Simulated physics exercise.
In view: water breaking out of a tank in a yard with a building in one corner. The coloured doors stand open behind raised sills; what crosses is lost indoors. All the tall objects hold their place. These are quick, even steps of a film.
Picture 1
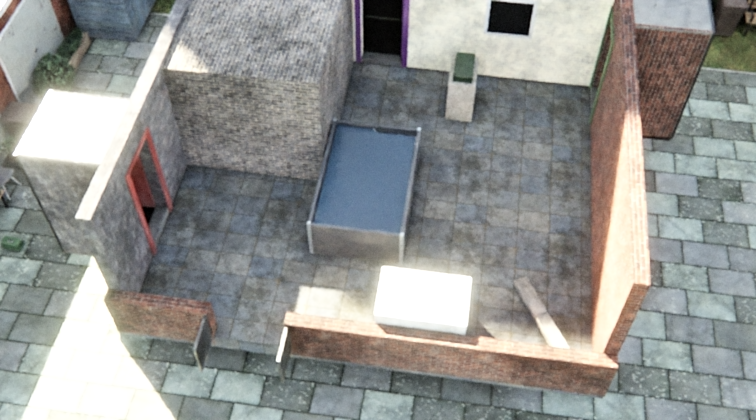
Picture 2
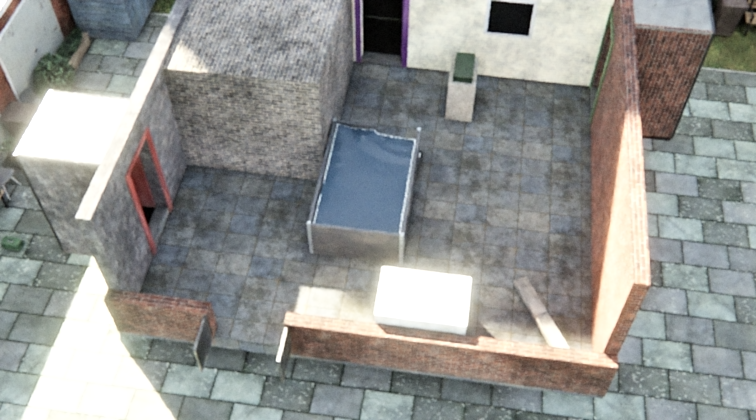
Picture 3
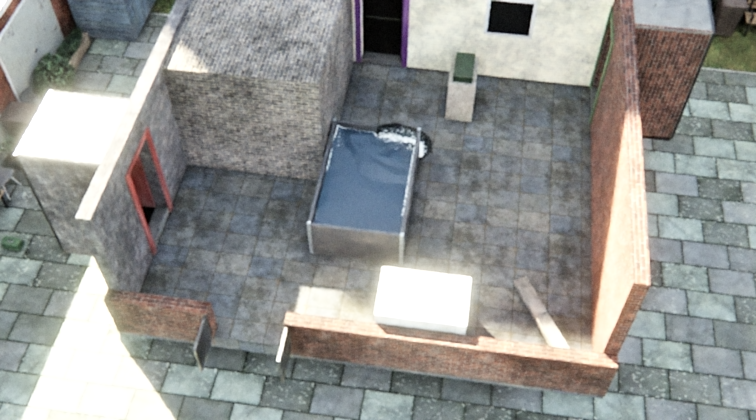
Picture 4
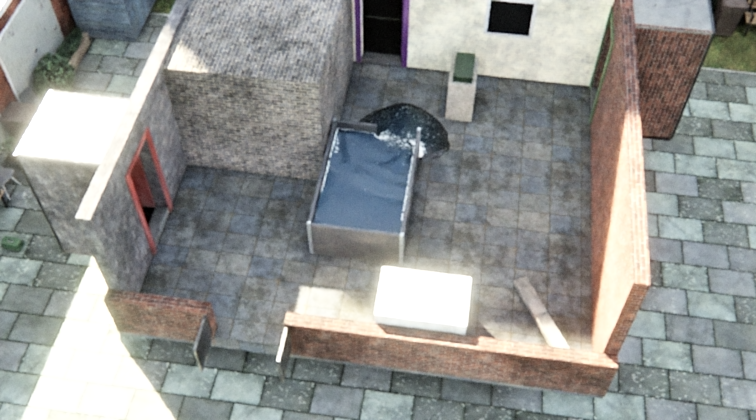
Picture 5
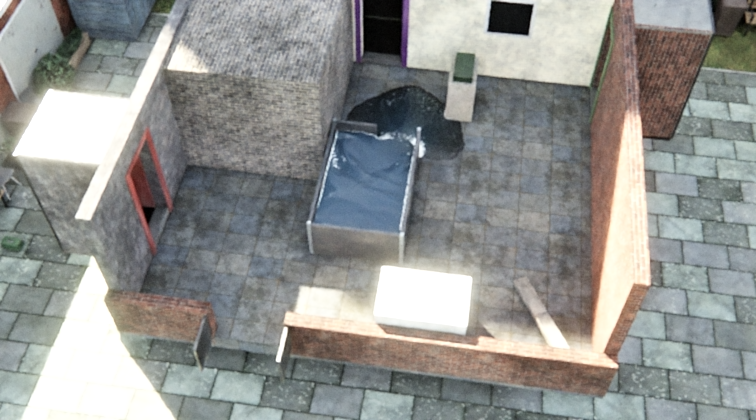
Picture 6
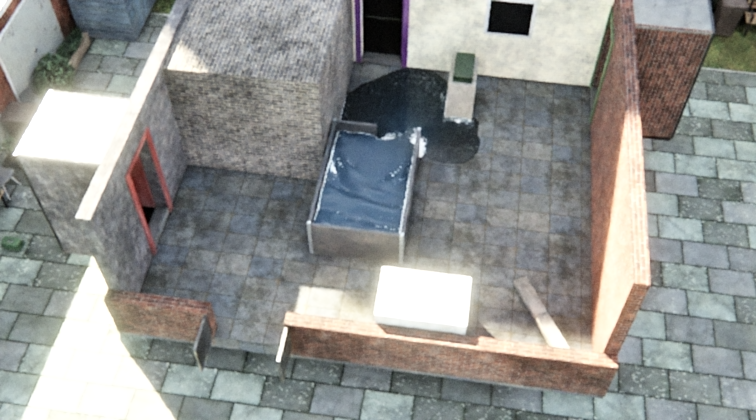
The footage shows a walled, paved yard with a rectangular tank of water, which begins spilling from its far side; a dark sheet of water spreads across the paving toward the back wall and around a small pillar.
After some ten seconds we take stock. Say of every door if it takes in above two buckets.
One by one: The green door floods; the red door holds within the limit; the purple door floods.
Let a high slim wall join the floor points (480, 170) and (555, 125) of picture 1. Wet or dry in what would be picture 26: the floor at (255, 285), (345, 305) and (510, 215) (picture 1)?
As listed: Clear, dry, free of water.
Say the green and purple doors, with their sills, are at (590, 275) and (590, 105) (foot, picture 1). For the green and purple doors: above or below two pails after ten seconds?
One by one: The green one is under; the purple one goes over.
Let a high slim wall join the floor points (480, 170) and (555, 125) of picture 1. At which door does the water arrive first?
I say the purple one.
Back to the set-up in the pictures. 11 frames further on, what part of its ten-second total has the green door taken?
I make it 0 per cent.
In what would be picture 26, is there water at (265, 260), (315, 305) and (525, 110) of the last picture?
As listed: Not flooded, not flooded, awash.
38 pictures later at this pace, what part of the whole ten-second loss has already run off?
I make it 85 per cent.
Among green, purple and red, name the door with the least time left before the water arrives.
It is the purple one.
A moment on, water covers 20 % of the floor; the green door not reached, the red door not reached, the purple door over two buckets in.
Next, water covers 30 % of the floor; the green door wet at the sill, nothing in, the red door not reached, the purple door far over two buckets in.
Then, water covers 30 % of the floor; the green door over two buckets in, the red door not reached, the purple door far over two buckets in.
Later, water covers 50 % of the floor; the green door far over two buckets in, the red door not reached, the purple door far over two buckets in.
In the end, water covers 60 % of the floor; the green door far over two buckets in, the red door not reached, the purple door far over two buckets in.
